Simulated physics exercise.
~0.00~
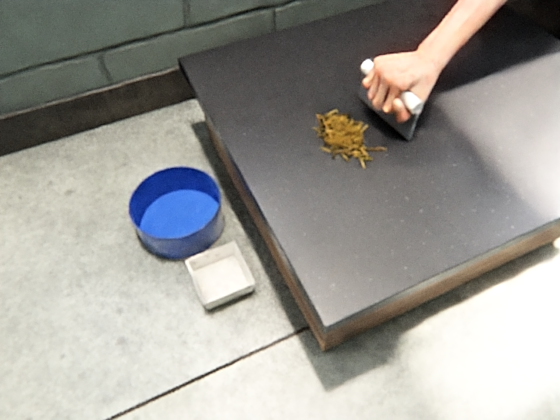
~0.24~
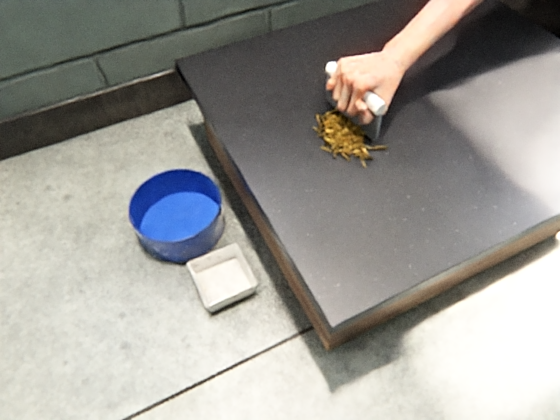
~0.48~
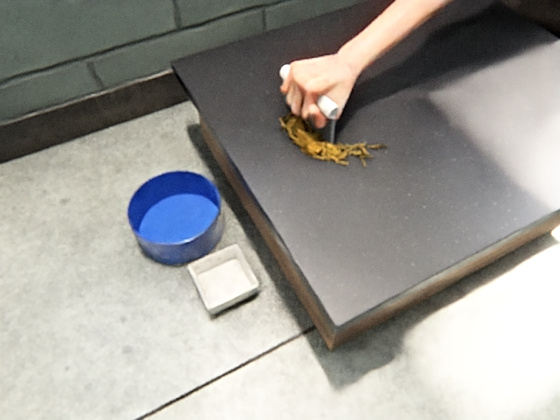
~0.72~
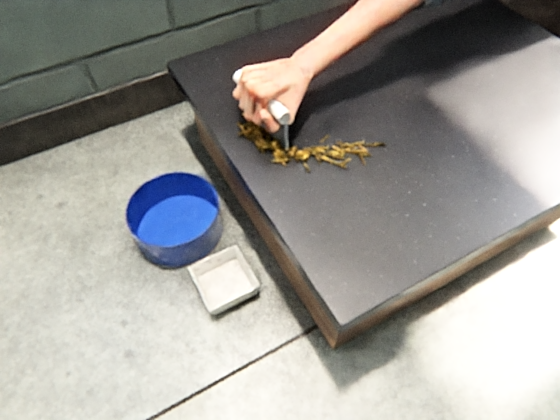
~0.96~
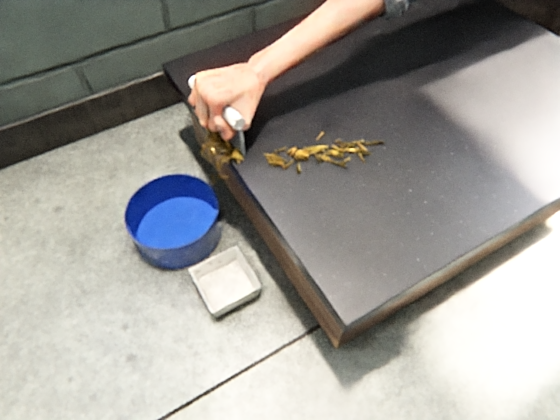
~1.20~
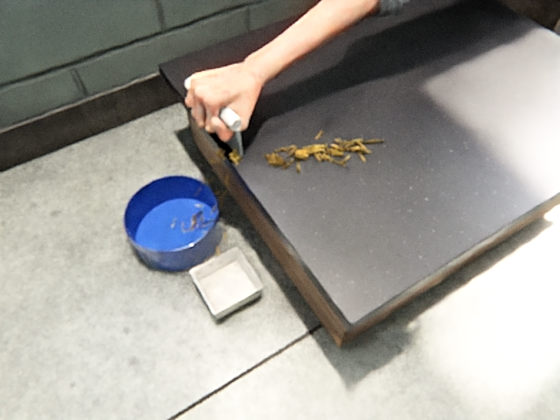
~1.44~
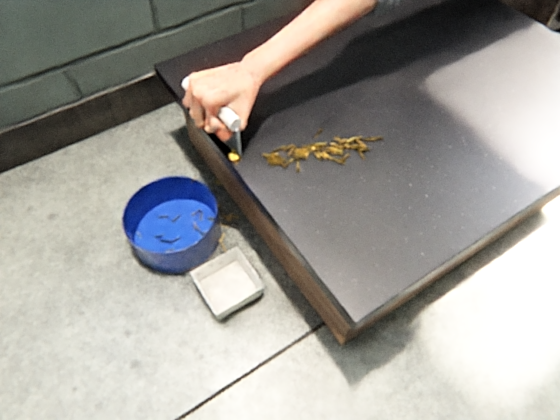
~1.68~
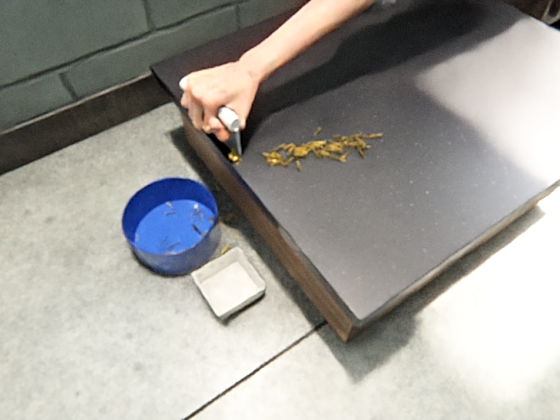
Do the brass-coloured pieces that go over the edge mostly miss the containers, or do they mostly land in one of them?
They mostly land in a container, the blue pot. The white tin beside it stays empty.
